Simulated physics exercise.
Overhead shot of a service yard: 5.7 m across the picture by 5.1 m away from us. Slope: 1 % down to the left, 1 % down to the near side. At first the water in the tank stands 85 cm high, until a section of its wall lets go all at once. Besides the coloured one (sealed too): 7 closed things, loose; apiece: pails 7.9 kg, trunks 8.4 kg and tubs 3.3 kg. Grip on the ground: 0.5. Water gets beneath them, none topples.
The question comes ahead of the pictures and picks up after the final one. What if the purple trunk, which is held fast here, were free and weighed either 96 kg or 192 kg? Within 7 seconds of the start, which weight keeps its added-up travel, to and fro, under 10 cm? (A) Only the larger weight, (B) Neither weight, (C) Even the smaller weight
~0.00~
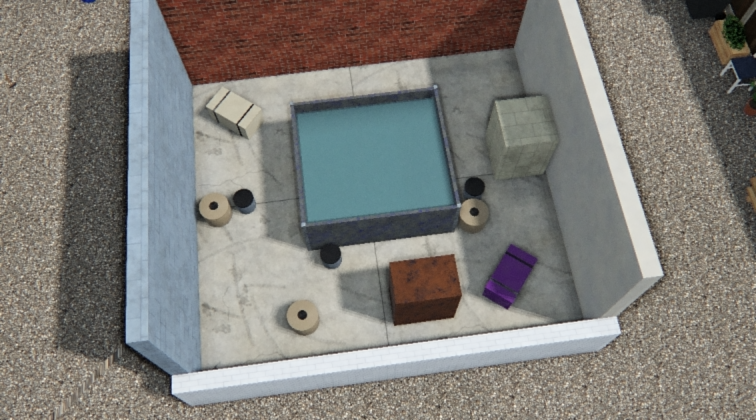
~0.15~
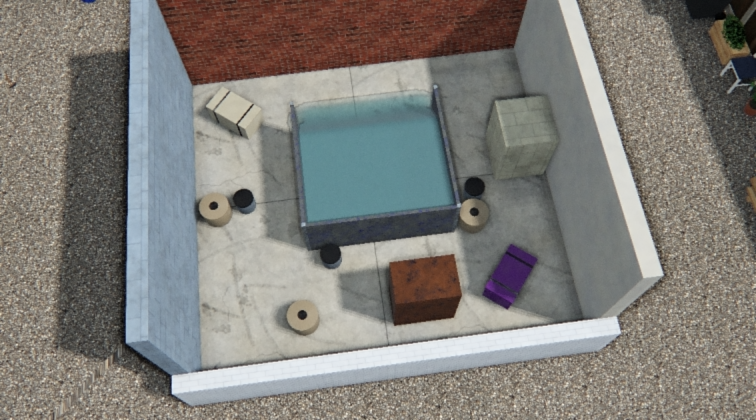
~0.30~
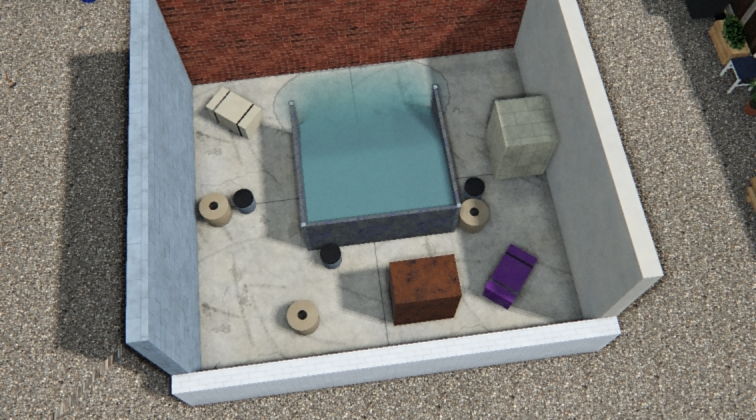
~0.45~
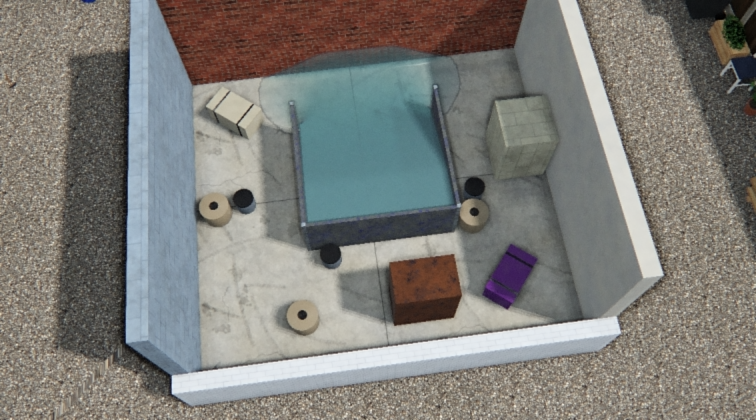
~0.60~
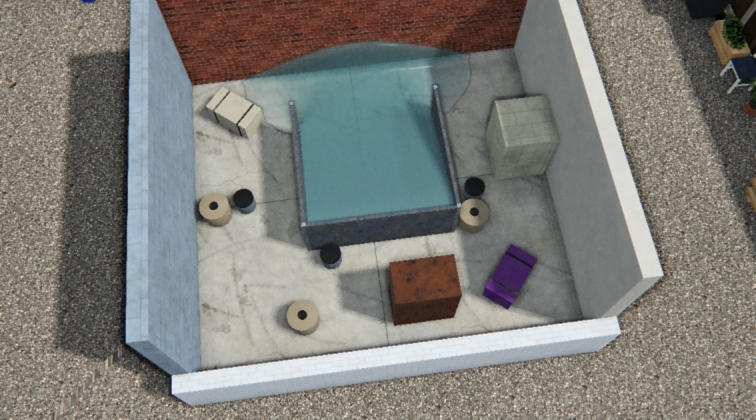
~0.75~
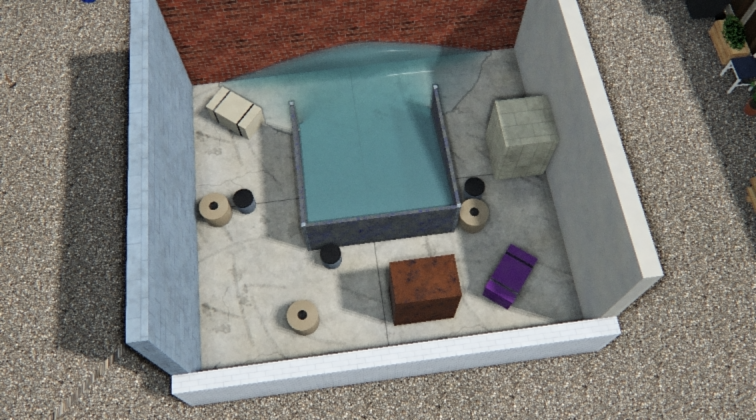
Answer: C.
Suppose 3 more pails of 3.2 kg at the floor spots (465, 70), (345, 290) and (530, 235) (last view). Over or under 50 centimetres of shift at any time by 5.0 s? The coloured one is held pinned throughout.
Order as listed: Outside the limit, inside the limit, outside the limit.
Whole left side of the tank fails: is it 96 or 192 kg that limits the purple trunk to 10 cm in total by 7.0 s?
Under that change, the first option suffices.
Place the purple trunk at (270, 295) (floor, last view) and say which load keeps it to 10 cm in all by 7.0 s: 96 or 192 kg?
Short version: The heftier mass only.
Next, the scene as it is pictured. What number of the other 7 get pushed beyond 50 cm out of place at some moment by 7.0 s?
6.
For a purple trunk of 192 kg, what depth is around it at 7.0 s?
About 17 cm.
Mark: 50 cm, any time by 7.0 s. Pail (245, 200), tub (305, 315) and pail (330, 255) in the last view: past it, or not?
First one too far, second too far, third not that far.
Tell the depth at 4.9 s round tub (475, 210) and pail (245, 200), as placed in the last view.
First about 7 cm, second about 10 cm.
After 1.4 s the purple trunk would be 0 cm from its start with 96 kg and 0 cm from its start with 192 kg; 0 cm of water round it then.
After 3.1 s the purple trunk would be 0 cm from its start with 96 kg and 0 cm from its start with 192 kg; 2 cm of water round it then.
After 4.9 s the purple trunk would be 0 cm from its start with 96 kg and 0 cm from its start with 192 kg; 13 cm of water round it then.
After 7.0 s the purple trunk would be 0 cm from its start with 96 kg and 0 cm from its start with 192 kg; 17 cm of water round it then.
